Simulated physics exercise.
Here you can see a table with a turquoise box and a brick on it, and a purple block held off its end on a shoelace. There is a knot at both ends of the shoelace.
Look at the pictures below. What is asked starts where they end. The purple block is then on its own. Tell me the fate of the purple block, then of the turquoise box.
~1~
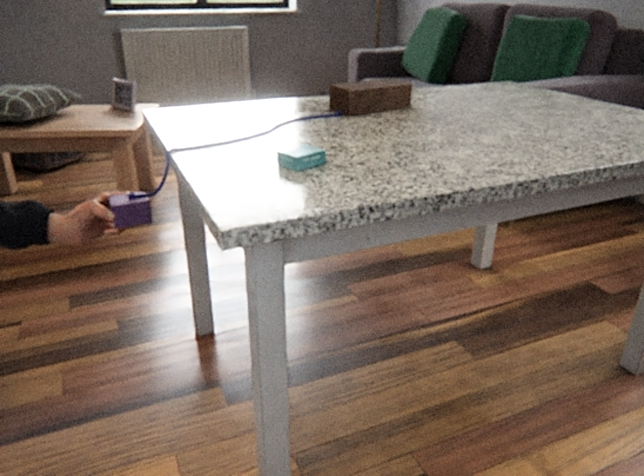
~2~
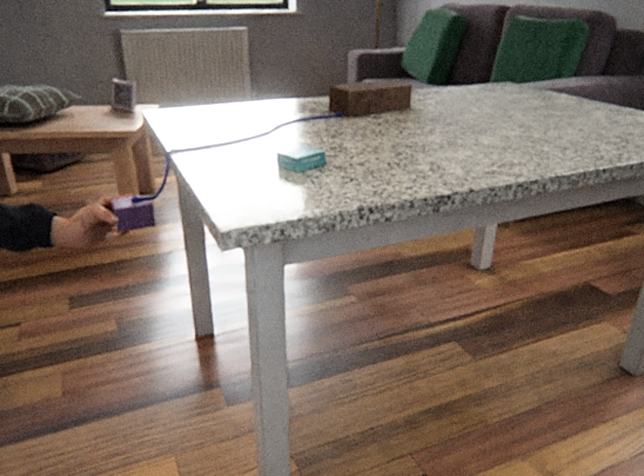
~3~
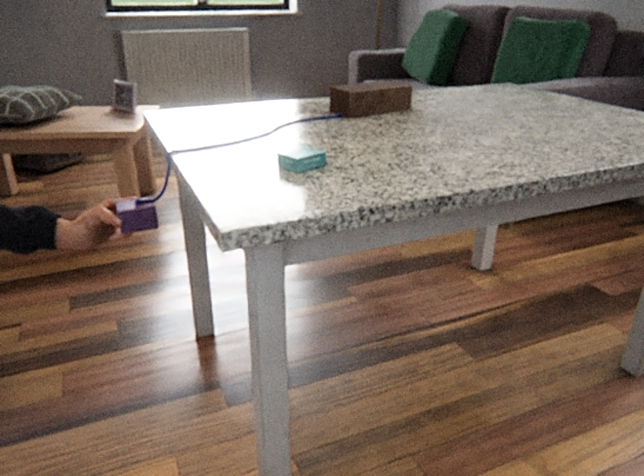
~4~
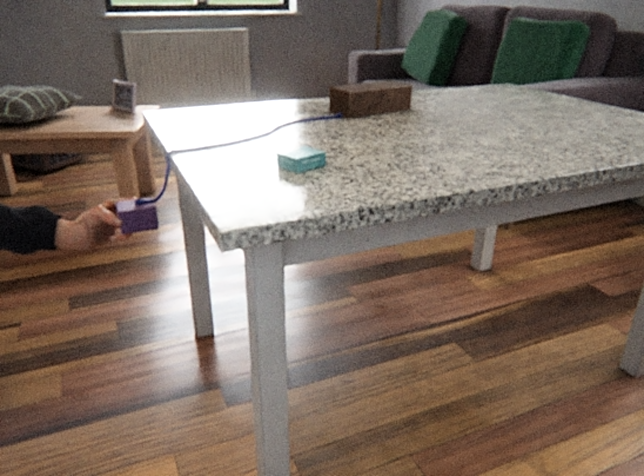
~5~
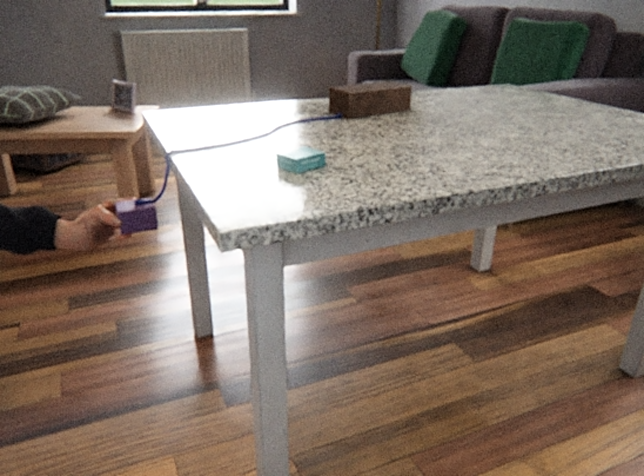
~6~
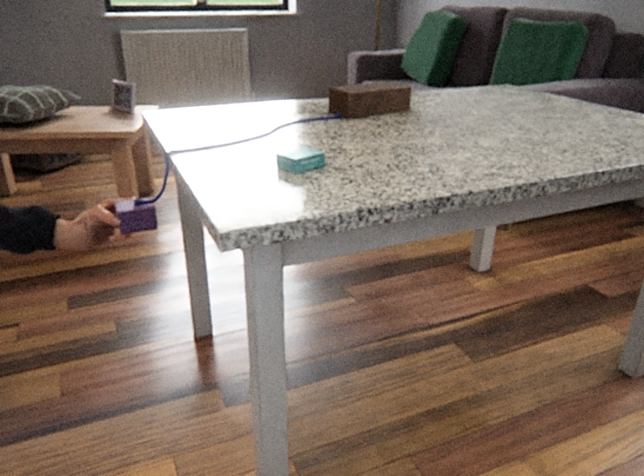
Outcome: The purple block stops short of the ground; the turquoise box is not moved.
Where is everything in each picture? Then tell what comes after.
Purple block (130, 210); brick (371, 83); turquoise box (301, 150), in the first frame.
Purple block (134, 213), in the second frame.
Purple block (137, 215), in the third frame.
Purple block (137, 215); shoelace through (287, 124) (249, 139), in the fourth frame.
Purple block (137, 216); shoelace through (286, 124) (248, 139), in the fifth frame.
Purple block (136, 215); brick (371, 86); turquoise box (300, 152); shoelace tied to the brick, with little slack, in the sixth frame.
Then, 1.00 s past the final frame, block in the air near (138, 243); brick still; box still.
Then, 2.02 s past the final frame, block in the air near (181, 239); brick still; box still.
When it is over, block in the air near (137, 239); brick still; box still. The purple block ends up dangling and the turquoise box keeps its place.
